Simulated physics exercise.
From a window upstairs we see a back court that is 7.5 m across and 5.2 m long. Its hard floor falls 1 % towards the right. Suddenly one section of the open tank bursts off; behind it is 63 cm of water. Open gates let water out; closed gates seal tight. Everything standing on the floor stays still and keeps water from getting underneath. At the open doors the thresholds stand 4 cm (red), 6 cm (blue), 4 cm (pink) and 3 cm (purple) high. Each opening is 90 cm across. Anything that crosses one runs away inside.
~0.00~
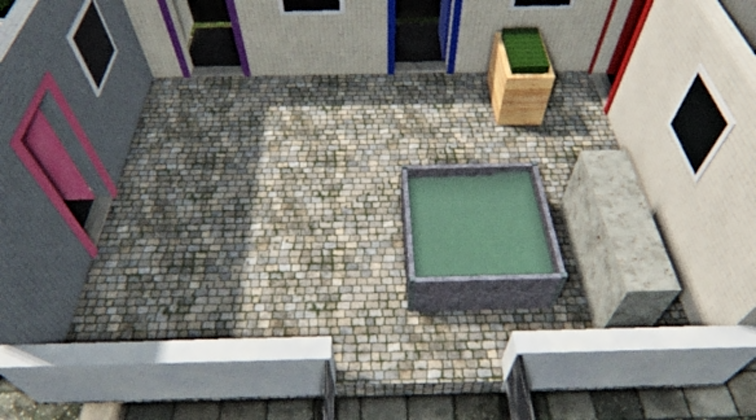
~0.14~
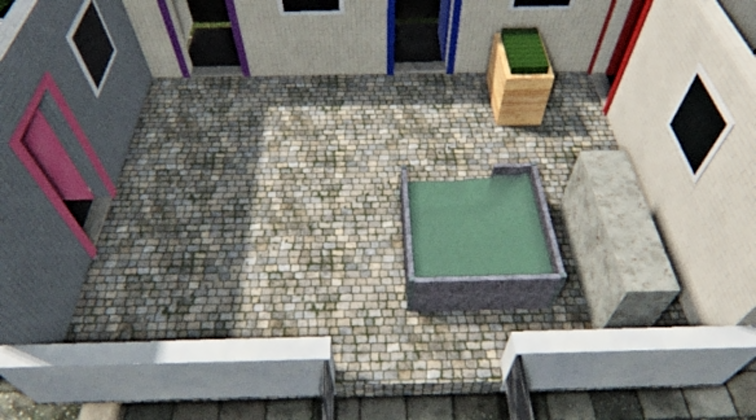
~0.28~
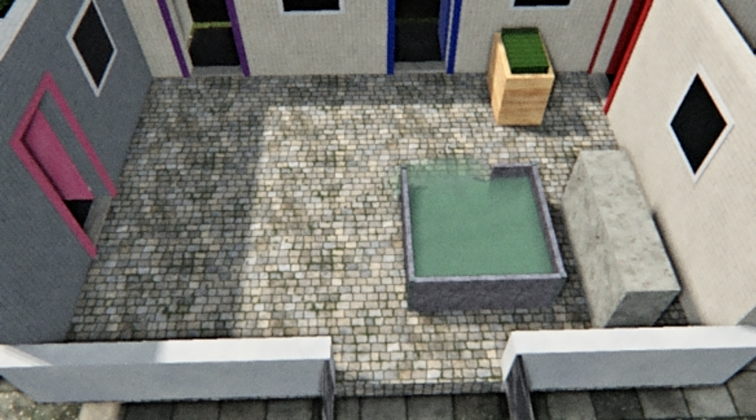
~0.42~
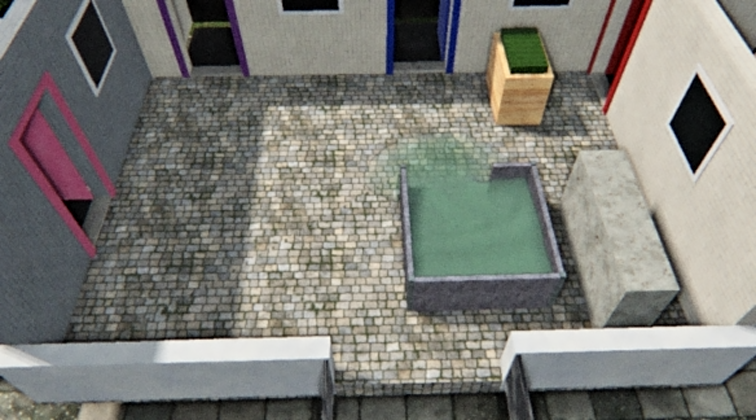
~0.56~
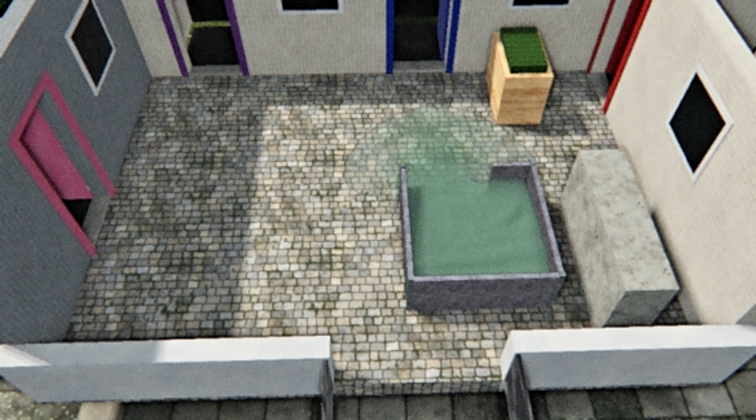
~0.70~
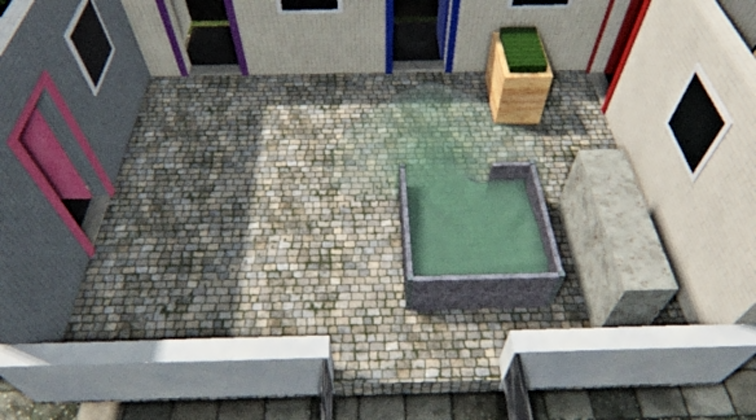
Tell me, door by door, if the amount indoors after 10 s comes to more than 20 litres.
One by one: The red door will overshoot the limit, the blue door will overshoot the limit, the pink door will undershoot the limit, the purple door will overshoot the limit.
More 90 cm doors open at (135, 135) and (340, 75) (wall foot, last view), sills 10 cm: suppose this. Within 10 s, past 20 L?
Taking them in order, the first gets too little and the second enough.
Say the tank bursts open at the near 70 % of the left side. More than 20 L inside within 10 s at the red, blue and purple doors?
Then red does not exceed it, blue does not exceed it, purple exceeds it.
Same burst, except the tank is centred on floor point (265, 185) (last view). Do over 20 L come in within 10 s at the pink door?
After that, the pink door ends up inside the limit.
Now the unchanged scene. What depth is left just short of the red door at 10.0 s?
Depth: Approx. 4.5 cm.
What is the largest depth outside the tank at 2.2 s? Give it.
Up to near 30 cm.
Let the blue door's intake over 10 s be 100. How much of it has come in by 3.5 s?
Estimate: Around 80 per cent.
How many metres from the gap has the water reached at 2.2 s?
That works out near 4.6 m.
After 1.4 s water covers 25 % of the floor and is deepest (30 cm) near (430, 192); red door not reached, blue door 12 cm at the sill, 48 L in, pink door not reached, purple door not reached.
After 2.2 s water covers 35 % of the floor and is deepest (30 cm) near (483, 84); red door 6 cm at the sill, 2 L in, blue door 24 cm at the sill, 146 L in, pink door not reached, purple door 3 cm at the sill, 0 L in.
After 3.5 s water covers 40 % of the floor and is deepest (17 cm) near (159, 89); red door 10 cm at the sill, 37 L in, blue door 16 cm at the sill, 250 L in, pink door not reached, purple door 6 cm at the sill, 5 L in.
After 6.0 s water covers 65 % of the floor and is deepest (10 cm) near (487, 106); red door 6 cm at the sill, 61 L in, blue door 10 cm at the sill, 303 L in, pink door 3 cm at the sill, 0 L in, purple door 6 cm at the sill, 15 L in.
After 10.0 s water covers 90 % of the floor and is deepest (8 cm) near (695, 354); red door 5 cm at the sill, 74 L in, blue door 5 cm at the sill, 313 L in, pink door 2 cm at the sill, 0 L in, purple door 5 cm at the sill, 37 L in.
